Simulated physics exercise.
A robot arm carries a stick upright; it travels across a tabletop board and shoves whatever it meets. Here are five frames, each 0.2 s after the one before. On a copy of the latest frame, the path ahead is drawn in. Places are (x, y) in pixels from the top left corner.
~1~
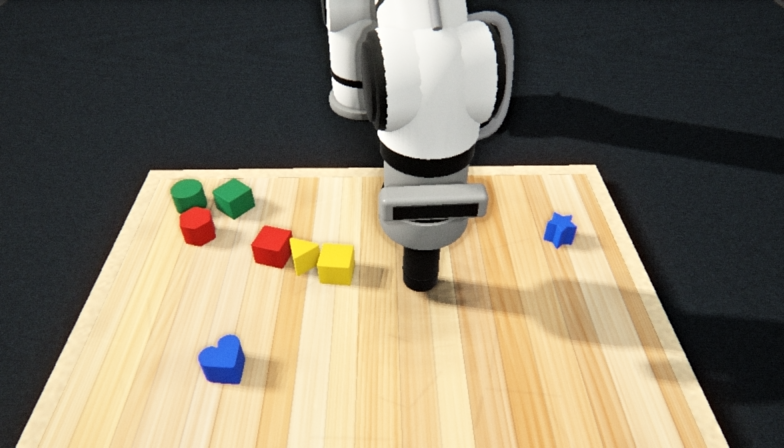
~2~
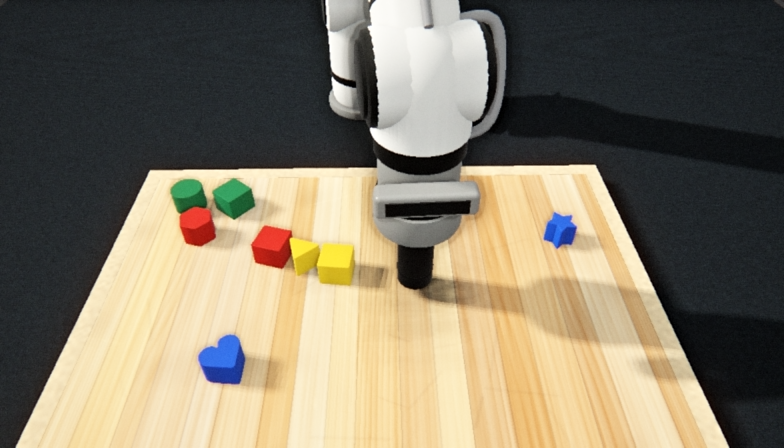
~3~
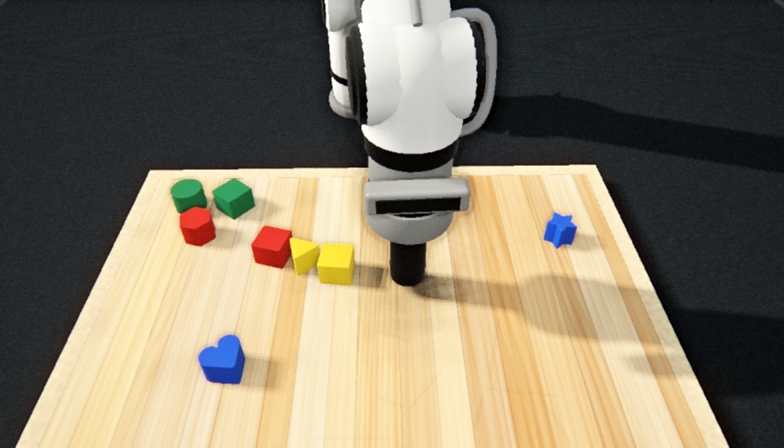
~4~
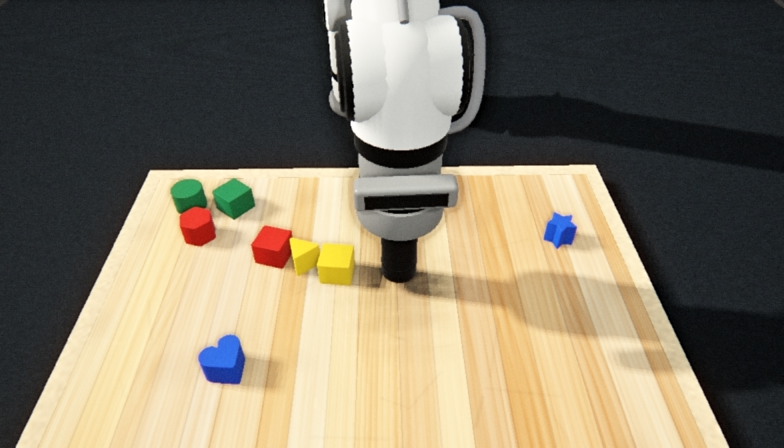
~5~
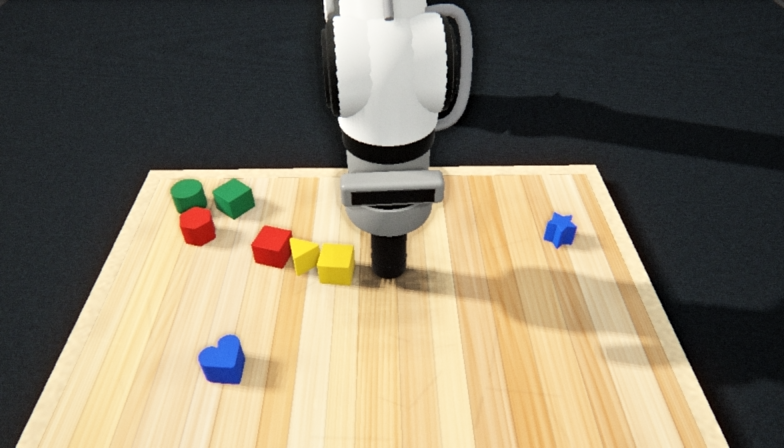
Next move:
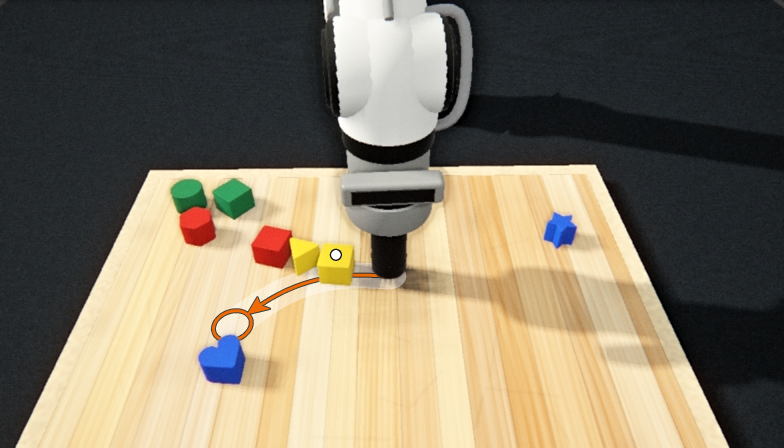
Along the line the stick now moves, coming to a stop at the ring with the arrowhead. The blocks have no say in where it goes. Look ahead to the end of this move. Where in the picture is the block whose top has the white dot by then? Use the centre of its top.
Its top middle: (284, 246).
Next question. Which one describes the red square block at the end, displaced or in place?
Displaced.
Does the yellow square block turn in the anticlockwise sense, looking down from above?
That would be a no.
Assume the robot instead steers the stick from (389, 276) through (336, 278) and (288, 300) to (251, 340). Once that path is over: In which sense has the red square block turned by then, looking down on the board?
The block turns counter-clockwise.
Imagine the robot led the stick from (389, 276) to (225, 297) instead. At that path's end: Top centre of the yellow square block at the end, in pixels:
Close to (290, 246).
Drawn move, from (389, 276) over (334, 277) and (281, 293) to (233, 325); the dot is on the yellow square block.
The first path, step by step. One third of the way, stick at (333, 268); red square block at (257, 233), turned 30° anticlockwise; yellow triangular block at (284, 236); yellow square block at (302, 248), turned 40° clockwise.
Two thirds of the way, stick at (279, 284); red square block at (252, 231), turned 30° anticlockwise; yellow triangular block at (279, 229); yellow square block at (284, 246), turned 55° clockwise.
At the end, stick at (230, 317); blue heart still; red square block at (252, 231), turned 30° anticlockwise; yellow triangular block at (279, 229); yellow square block at (284, 246), turned 55° clockwise.
